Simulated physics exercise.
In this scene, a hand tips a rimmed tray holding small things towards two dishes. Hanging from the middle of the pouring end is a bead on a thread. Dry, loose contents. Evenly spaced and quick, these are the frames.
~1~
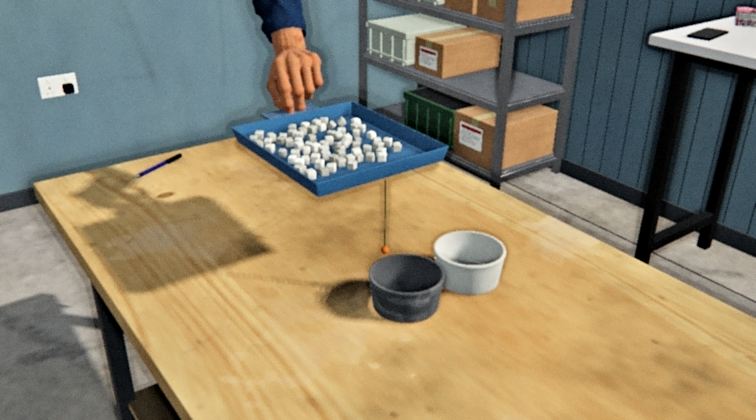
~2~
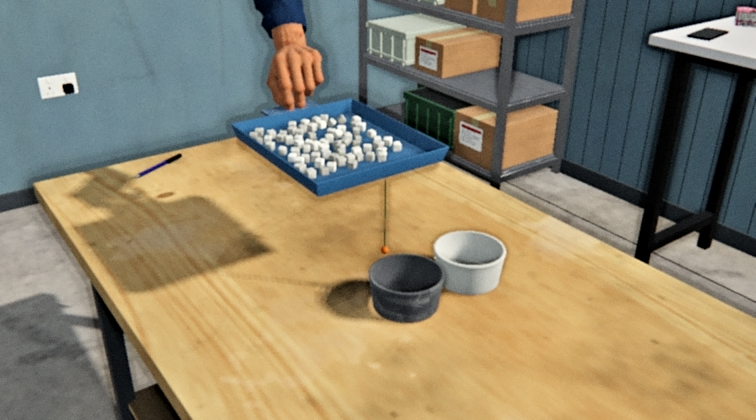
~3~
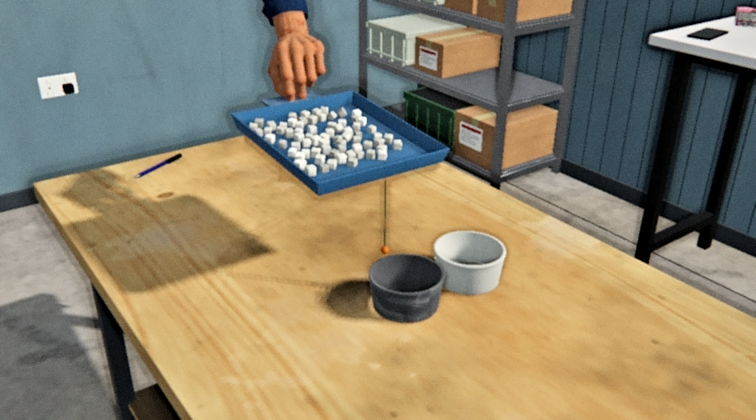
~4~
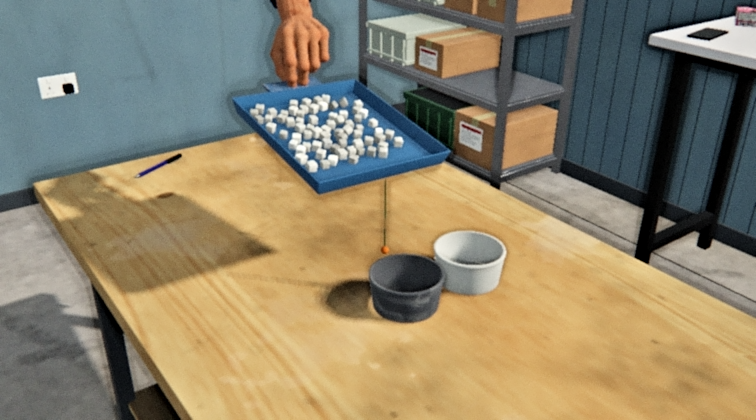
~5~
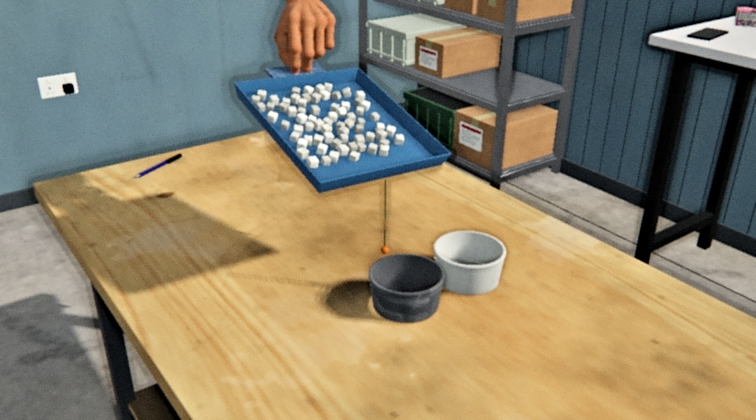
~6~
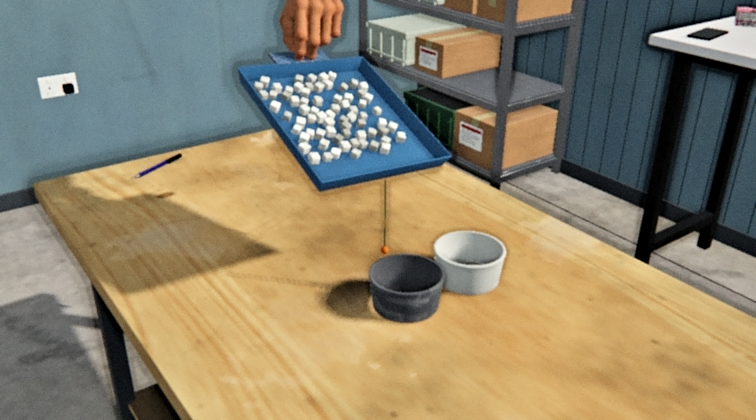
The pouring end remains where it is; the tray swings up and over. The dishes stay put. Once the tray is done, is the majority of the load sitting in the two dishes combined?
Yes, the majority is there.
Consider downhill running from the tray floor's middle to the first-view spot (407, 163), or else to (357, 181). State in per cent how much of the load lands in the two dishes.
In order, some 50 % and some 20 %.
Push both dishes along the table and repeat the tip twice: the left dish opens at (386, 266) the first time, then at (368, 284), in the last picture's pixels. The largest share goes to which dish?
It comes out as the dish further right in the first try and the dish further right in the second.
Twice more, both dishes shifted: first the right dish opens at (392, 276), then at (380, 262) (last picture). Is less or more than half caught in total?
At place one not up to half; at place two not up to half.
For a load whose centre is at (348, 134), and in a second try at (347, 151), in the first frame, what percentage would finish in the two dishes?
About 70 % and 50 %.
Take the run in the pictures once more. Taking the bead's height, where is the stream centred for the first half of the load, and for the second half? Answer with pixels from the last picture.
For the early half I get (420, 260), and for the late half (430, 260).
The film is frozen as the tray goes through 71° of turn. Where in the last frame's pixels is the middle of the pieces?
Look around (393, 154) in the last picture.
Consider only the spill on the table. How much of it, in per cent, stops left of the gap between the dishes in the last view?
Roughly 40 %.
Just after the last frame, tray tipped steeply; every one on the tray.
A moment on, tray tipped past a quarter turn; the larger part on the tray; just a few in the left dish; about a tenth in the right dish; about a tenth outside both; about a tenth in the air.
Further on, tray tipped past a quarter turn; roughly a third in the left dish; roughly a third in the right dish; roughly a third outside both.
When it is over, tray tipped past a quarter turn; roughly a third in the left dish; roughly a third in the right dish; roughly a third outside both.
